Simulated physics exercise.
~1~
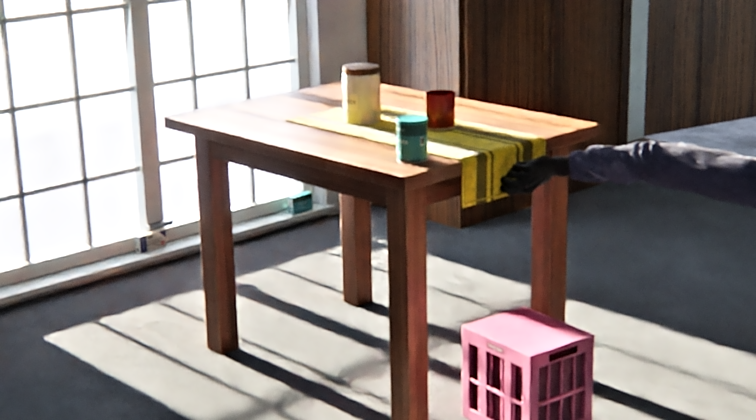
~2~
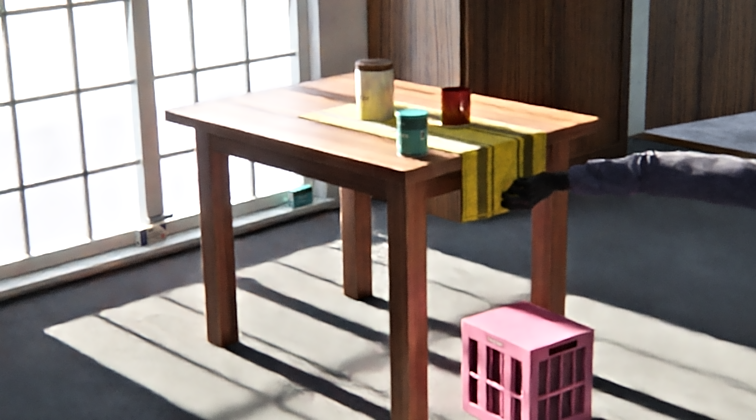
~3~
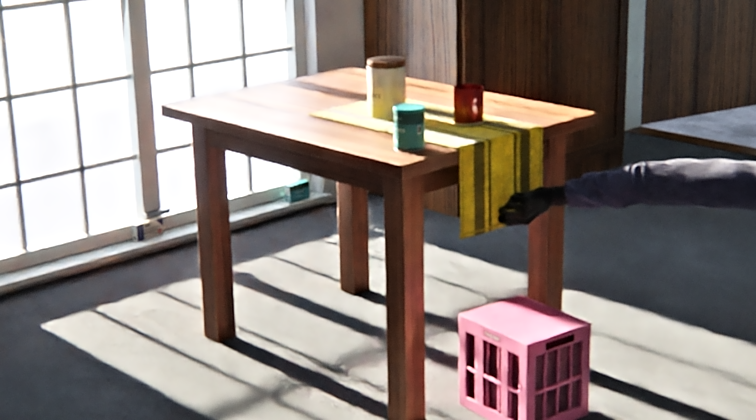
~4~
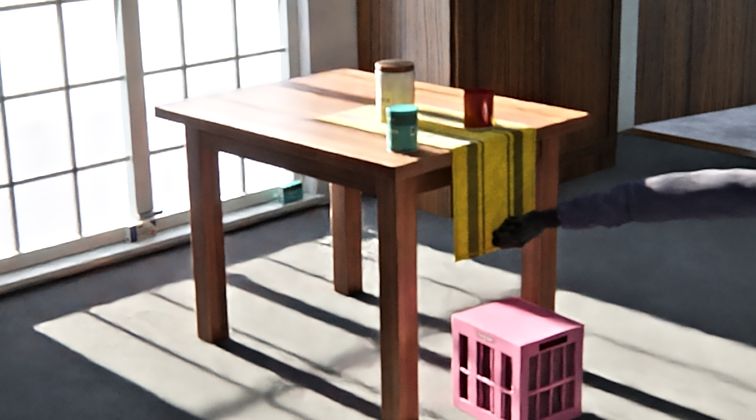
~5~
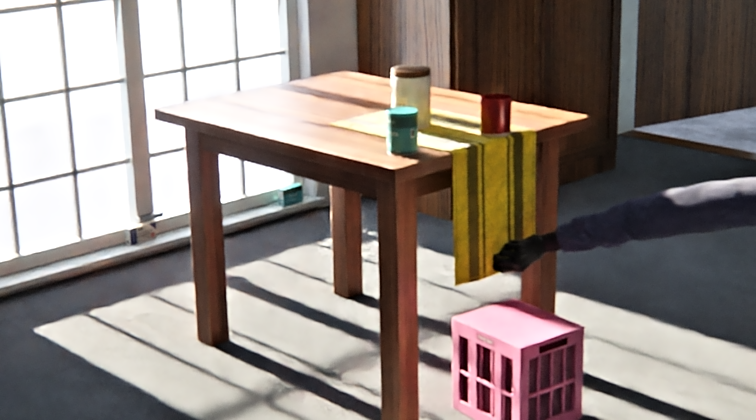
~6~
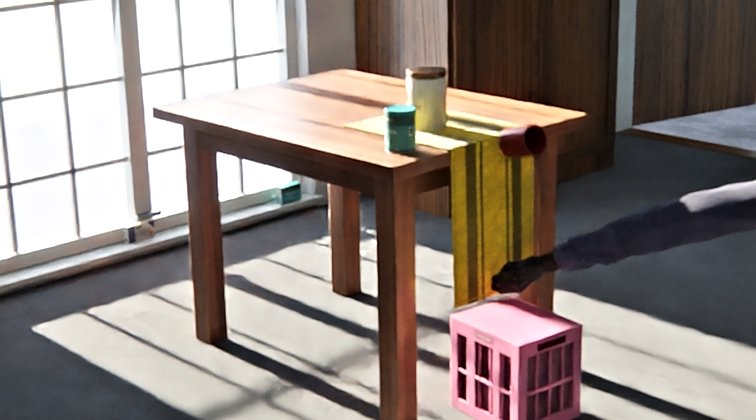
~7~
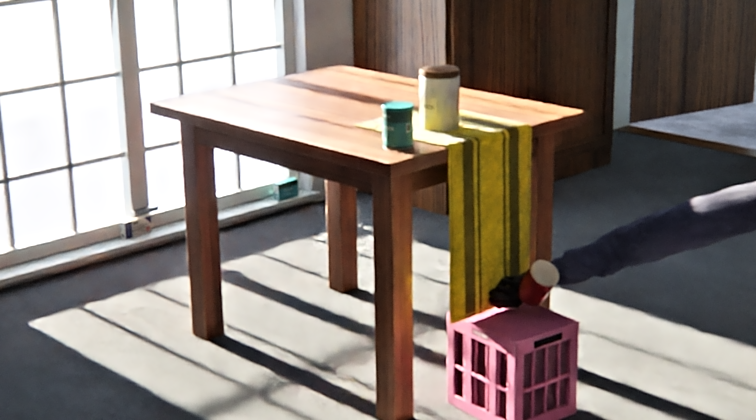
The video shows a gloved hand drawing a yellow towel down over a table's edge toward a pink crate, carrying a red mug and white canister rightward. The mug tips over the edge and drops beside the crate, while the canister and turquoise tin remain on top.
